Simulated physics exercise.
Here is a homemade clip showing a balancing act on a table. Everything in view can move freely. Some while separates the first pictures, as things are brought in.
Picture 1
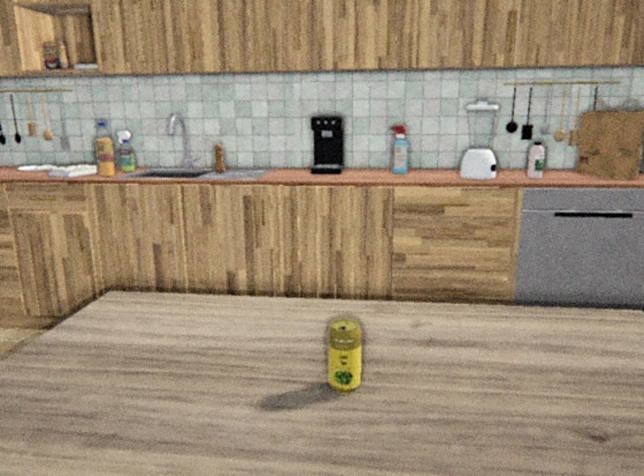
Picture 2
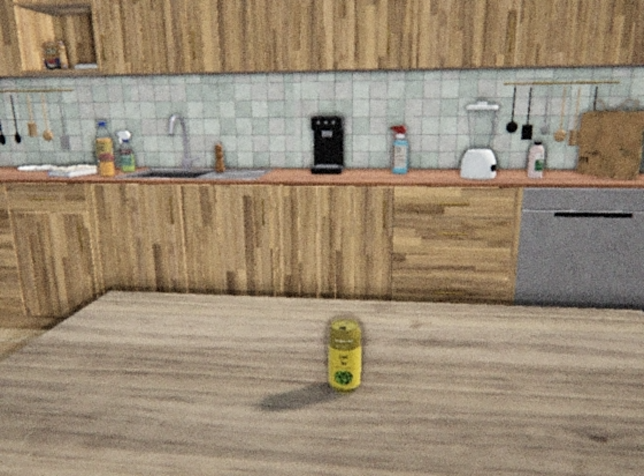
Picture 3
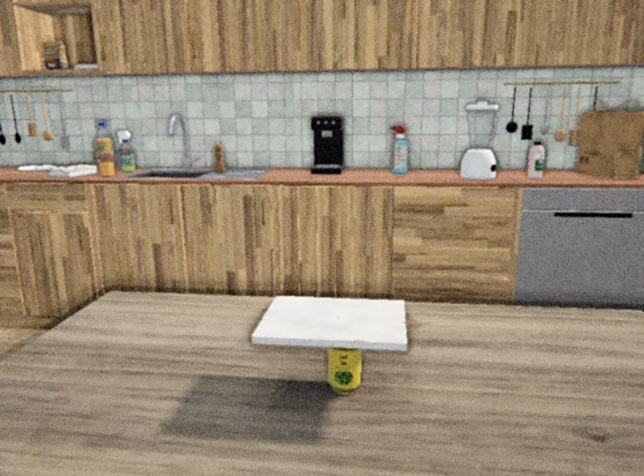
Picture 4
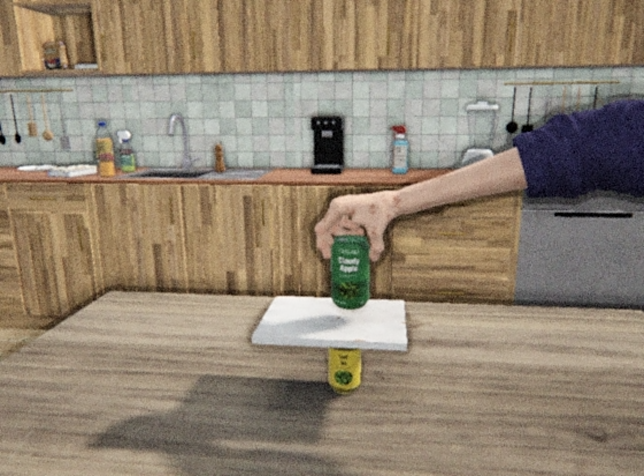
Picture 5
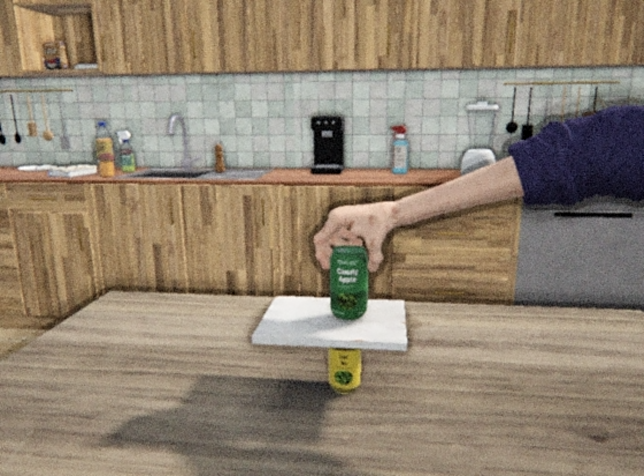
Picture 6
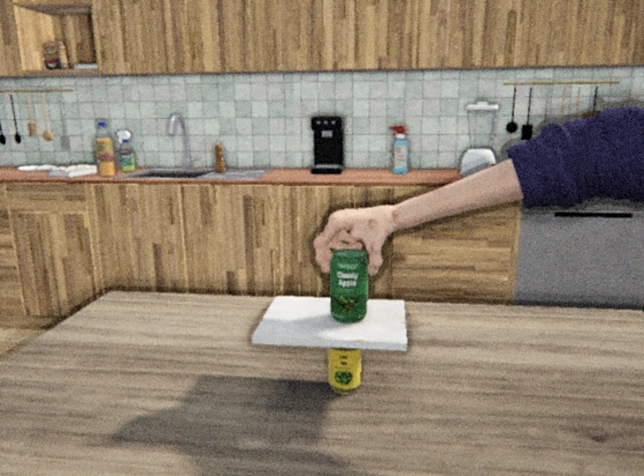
We see a yellow can standing on a wooden table in a kitchen, then a white board resting on top of it. A hand reaching in from the right lowers a green can onto the board and keeps hold of it.
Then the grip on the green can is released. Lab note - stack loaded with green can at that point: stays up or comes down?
I expect success here.
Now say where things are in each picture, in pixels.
The last thing is not in view yet, in the first frame.
The last thing is not in view yet, in the second frame.
The last thing is not in view yet; white board (334, 320), in the third frame.
Coming down; green can (350, 272); white board (334, 320), in the fourth frame.
Coming down; green can (349, 283); white board (334, 320), in the fifth frame.
In place under the hand; green can (349, 286); white board (334, 320), in the sixth frame.
Then, 0.20 s after the last picture, nothing has stirred.
Then, 0.50 s after the last picture, green can resting near (349, 286).
At rest, all 3 in place. Seen from the same camera at the end, green can near (349, 286). The stack keeps its balance.
